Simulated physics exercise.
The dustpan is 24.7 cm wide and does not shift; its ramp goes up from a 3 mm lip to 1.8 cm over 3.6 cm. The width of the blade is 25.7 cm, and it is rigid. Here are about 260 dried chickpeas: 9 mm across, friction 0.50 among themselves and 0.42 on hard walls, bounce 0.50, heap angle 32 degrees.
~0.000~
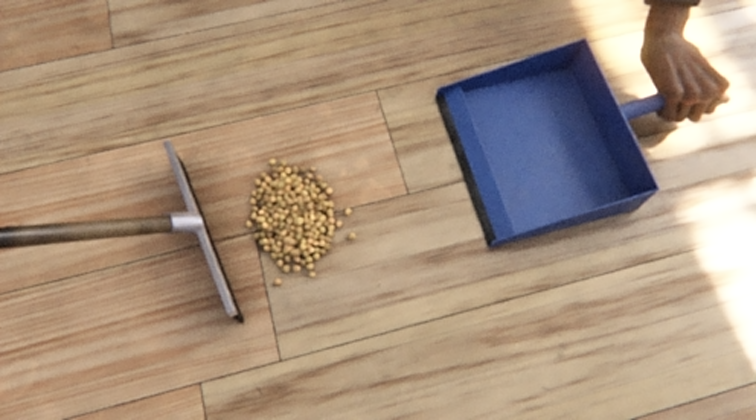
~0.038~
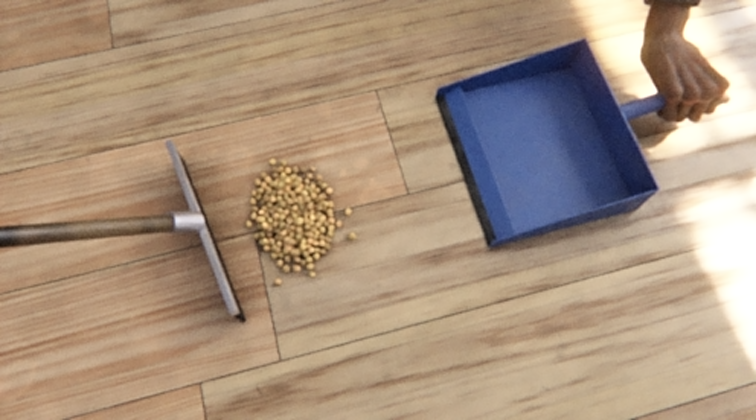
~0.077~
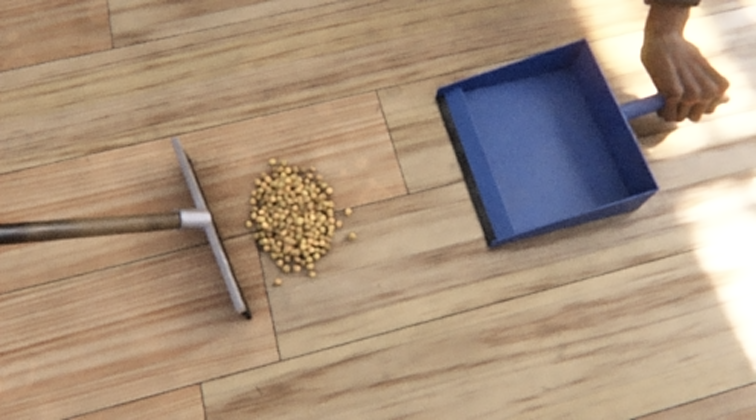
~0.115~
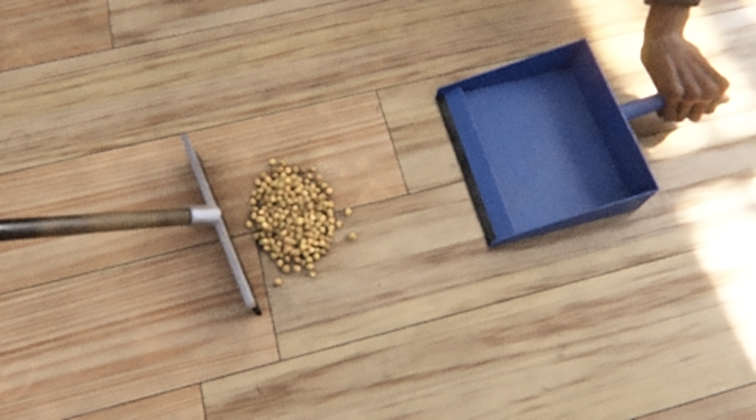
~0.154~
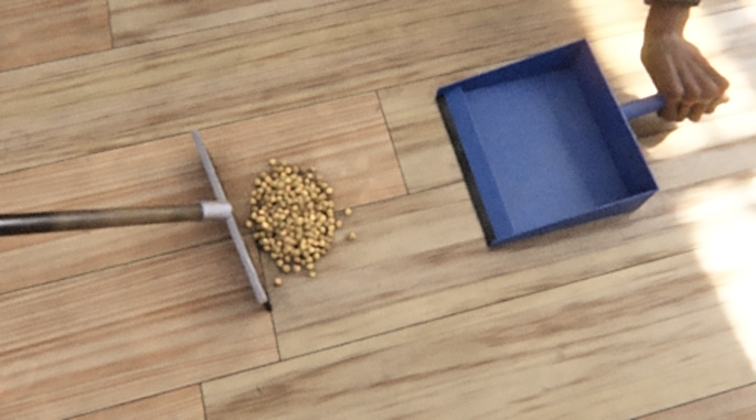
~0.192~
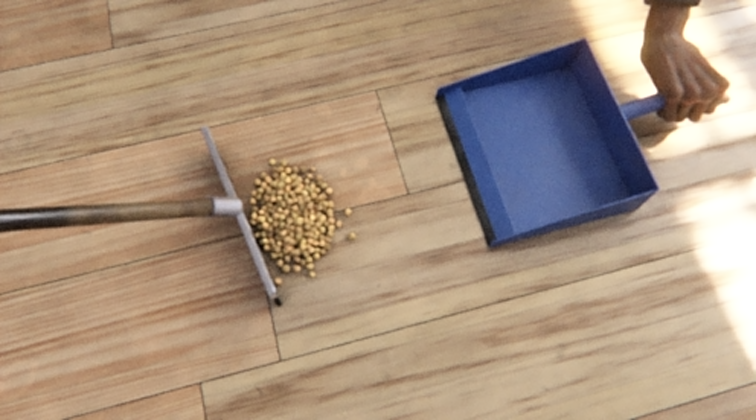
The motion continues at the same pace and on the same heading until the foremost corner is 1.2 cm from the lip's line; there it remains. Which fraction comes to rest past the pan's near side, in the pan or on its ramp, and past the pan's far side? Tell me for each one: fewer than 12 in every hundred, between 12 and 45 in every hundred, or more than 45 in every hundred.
Past the pan's near side: My money's on a low share. In the pan or on its ramp: My money's on a medium-sized share. Past the pan's far side: My money's on a low share.
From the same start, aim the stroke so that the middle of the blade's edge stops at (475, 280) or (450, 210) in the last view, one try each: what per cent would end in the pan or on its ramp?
Close to 0 and 20 in a hundred, in that order.
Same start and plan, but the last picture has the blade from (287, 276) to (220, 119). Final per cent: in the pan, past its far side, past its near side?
Pan 30; far 20; near 0.
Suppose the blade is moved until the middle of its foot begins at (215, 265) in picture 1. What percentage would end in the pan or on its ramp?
Roughly 25 percent would end up there.
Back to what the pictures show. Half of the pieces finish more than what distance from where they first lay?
That distance is close to 26 cm.
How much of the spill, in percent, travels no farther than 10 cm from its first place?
That share is some 0 percent.
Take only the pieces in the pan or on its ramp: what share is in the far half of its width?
I'd put it at around 60 per cent.
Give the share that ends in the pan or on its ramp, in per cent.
Estimated share: 35 per cent.
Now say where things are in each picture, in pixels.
Blade from (232, 312) to (170, 147), moved 0.0 cm, 0 of the pieces shifted so far; middle of the pieces at (293, 213); pan at (545, 148), in the first frame.
Blade from (234, 311) to (171, 147), moved 0.3 cm, 0 of the pieces shifted so far; middle of the pieces at (293, 213), in the second frame.
Blade from (241, 308) to (177, 144), moved 1.1 cm, 0 of the pieces shifted so far; middle of the pieces at (293, 213), in the third frame.
Blade from (251, 304) to (187, 141), moved 2.4 cm, 0 of the pieces shifted so far; middle of the pieces at (293, 213), in the fourth frame.
Blade from (262, 299) to (197, 137), moved 3.9 cm, 0 of the pieces shifted so far; middle of the pieces at (293, 213), in the fifth frame.
Blade from (273, 294) to (207, 133), moved 5.3 cm, 1 of the pieces shifted so far; middle of the pieces at (293, 213); pan at (545, 148). Its pace works out near 0.37 m/s, heading 9 degrees away from the viewer's side, in the sixth frame.
After 0.56 s, middle of the blade 18 cm from the lip; 0 % over the lip, far side 0 %, near side 0 %.
After 0.80 s, middle of the blade 9 cm from the lip; 0 % over the lip, far side 5 %, near side 0 %.
Then, at 1.15 s, middle of the blade 3 cm from the lip; 35 % over the lip, far side 5 %, near side 0 %.
By 1.5 s all is still; near side 0 %, pan 35 %, far side 5 %, in front of the lip or behind the blade 60 %.
